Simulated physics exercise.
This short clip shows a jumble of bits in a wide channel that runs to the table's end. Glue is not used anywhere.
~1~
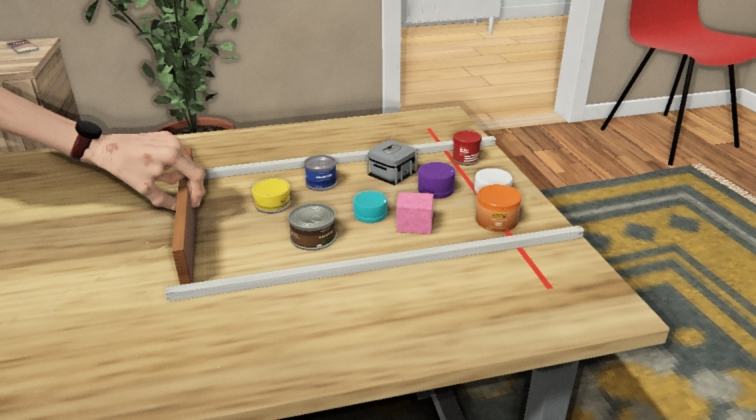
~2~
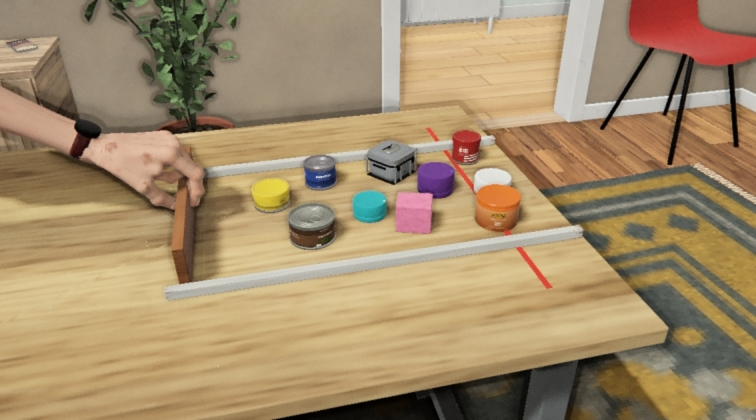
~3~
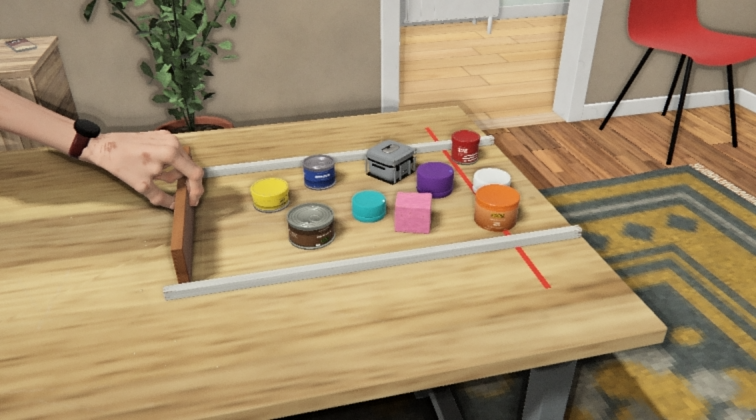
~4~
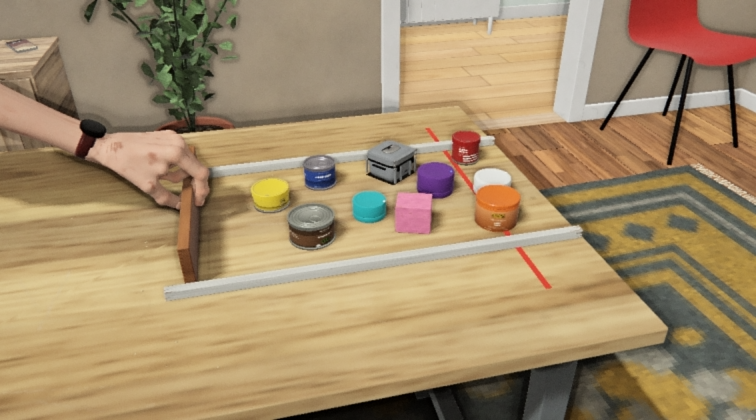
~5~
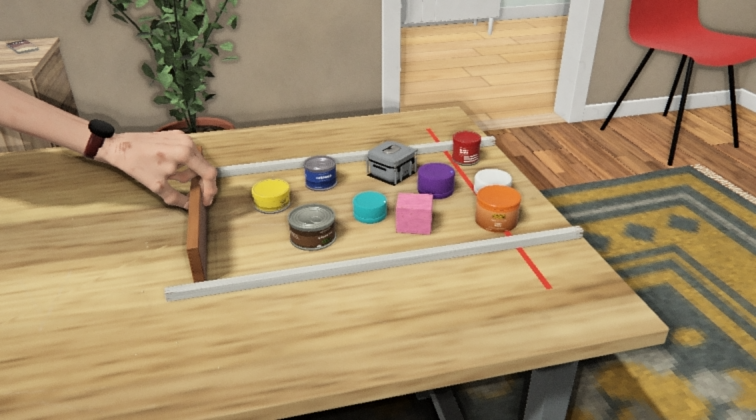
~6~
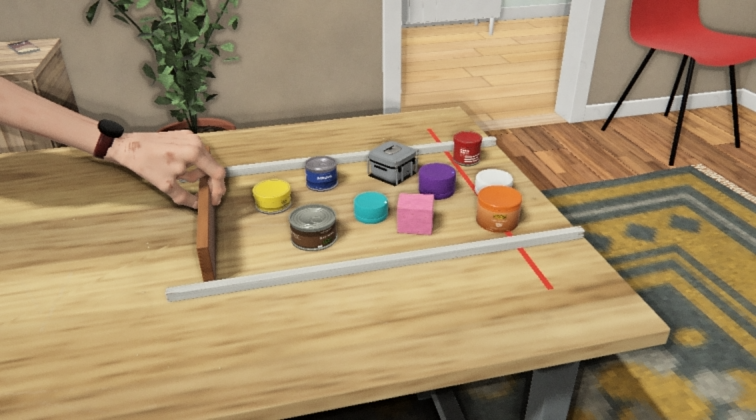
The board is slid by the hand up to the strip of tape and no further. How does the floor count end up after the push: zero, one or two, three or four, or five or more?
So in the end, three or four bits get shoved clean off.
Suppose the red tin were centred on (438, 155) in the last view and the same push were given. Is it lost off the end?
From that start, the object then does not stay.
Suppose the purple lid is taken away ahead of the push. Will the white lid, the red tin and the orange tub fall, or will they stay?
White lid: Still there. Red tin: Over the edge. Orange tub: Over the edge.
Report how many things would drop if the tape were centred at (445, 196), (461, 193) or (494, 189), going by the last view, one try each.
The three tries give 0, 2 and 6.
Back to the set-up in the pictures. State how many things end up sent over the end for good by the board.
In all, 3 of them.
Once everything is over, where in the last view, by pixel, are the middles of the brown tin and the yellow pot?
They end up close to (515, 202) and (482, 168).
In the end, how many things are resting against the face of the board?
In contact: 4.
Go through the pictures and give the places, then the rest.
White lid (493, 184); red tin (467, 148); orange tub (498, 208); board (187, 210); tape (476, 191), in the first frame.
Red tin (466, 148); purple lid (436, 180), in the second frame.
Orange tub (496, 208); grey case (390, 161), in the third frame.
White lid (492, 184); board (191, 209), in the fourth frame.
Red tin (466, 148); turquoise lid (370, 208), in the fifth frame.
White lid (494, 184); red tin (467, 149); orange tub (499, 209); board (207, 208); tape (476, 191), in the sixth frame.
A little later, none off yet; white lid at rest near (494, 184); red tin at rest near (467, 149); orange tub at rest near (499, 209).
Next, none off yet; white lid shifted a little near (513, 186); red tin shifted about its own width near (491, 146); orange tub shifted about its own width near (549, 206).
When it is over, the number that fall off is three or four; down, orange tub, red tin and white lid.
